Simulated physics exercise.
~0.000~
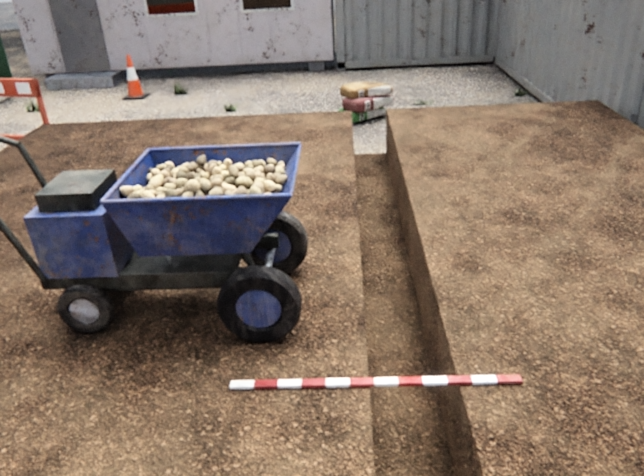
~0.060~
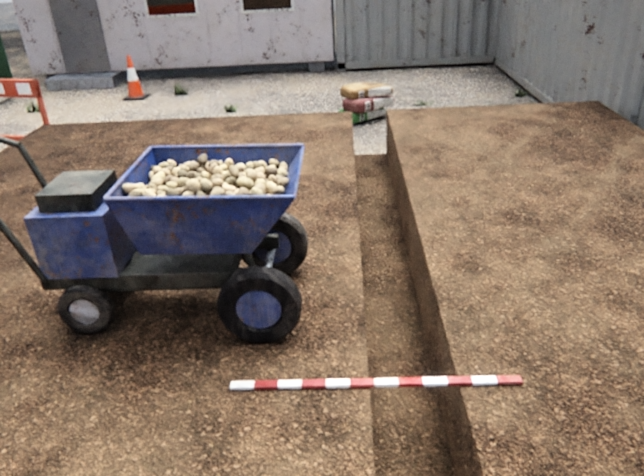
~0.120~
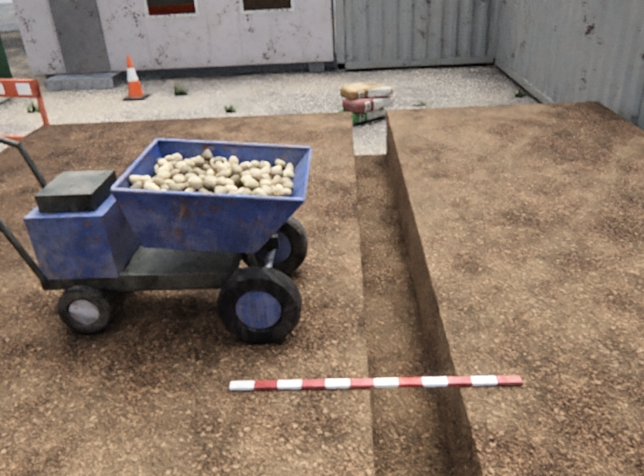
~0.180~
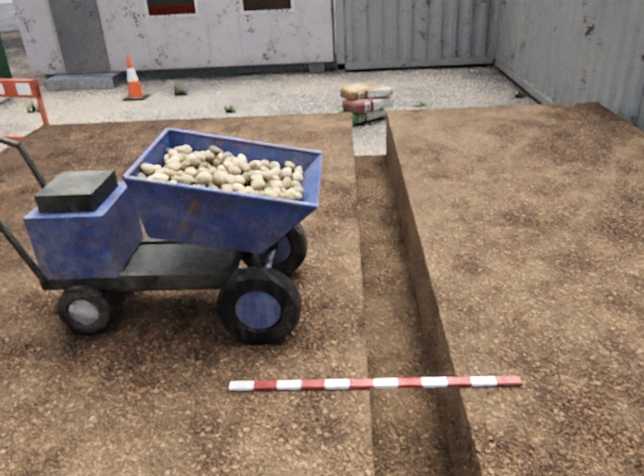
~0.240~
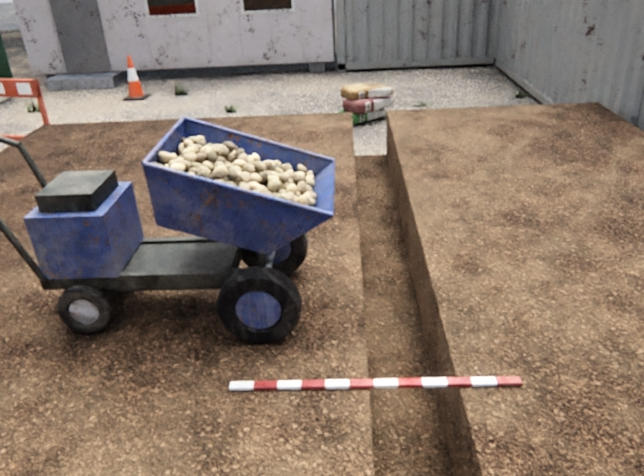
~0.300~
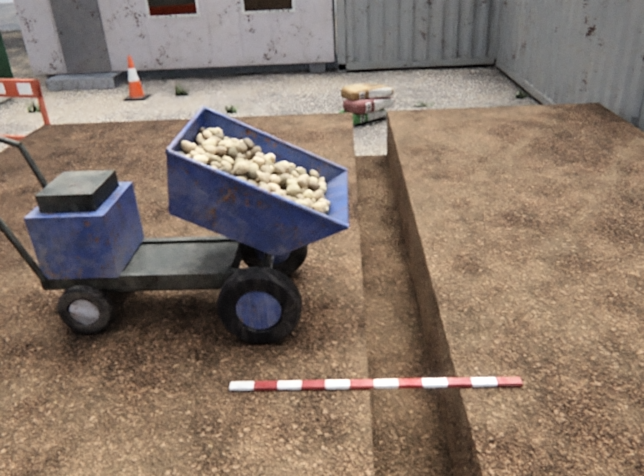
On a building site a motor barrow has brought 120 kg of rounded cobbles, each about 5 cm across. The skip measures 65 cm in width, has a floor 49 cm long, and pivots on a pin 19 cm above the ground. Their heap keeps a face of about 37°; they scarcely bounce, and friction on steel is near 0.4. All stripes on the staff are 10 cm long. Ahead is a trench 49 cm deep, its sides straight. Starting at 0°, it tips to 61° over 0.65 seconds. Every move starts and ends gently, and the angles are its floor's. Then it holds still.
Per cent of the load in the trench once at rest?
About 47 %.
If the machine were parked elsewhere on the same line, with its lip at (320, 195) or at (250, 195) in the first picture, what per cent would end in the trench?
Roughly 30 per cent, then 65 per cent.
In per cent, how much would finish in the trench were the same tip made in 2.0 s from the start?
In that case some 65 per cent.
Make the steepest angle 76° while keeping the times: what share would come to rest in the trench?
Then roughly 65 percent.
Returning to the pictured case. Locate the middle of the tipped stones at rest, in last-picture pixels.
(421, 362).
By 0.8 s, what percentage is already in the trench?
About 15 per cent by then.
After 0.5 s the floor is at 52°; 100 % in the skip; the foremost stones are at (364, 239).
After 0.8 s the floor is at 61°; 86 % in the skip, 13 % in the trench, 1 % past the trench; the foremost stones are at (445, 290).
After 1.1 s the floor is at 61°; 48 % in the skip, 24 % in the trench, 28 % past the trench; the foremost stones are at (576, 320).
After 3.0 s the floor is at 61°; 26 % in the skip, 47 % in the trench, 28 % past the trench; the foremost stones are past the picture's edge.
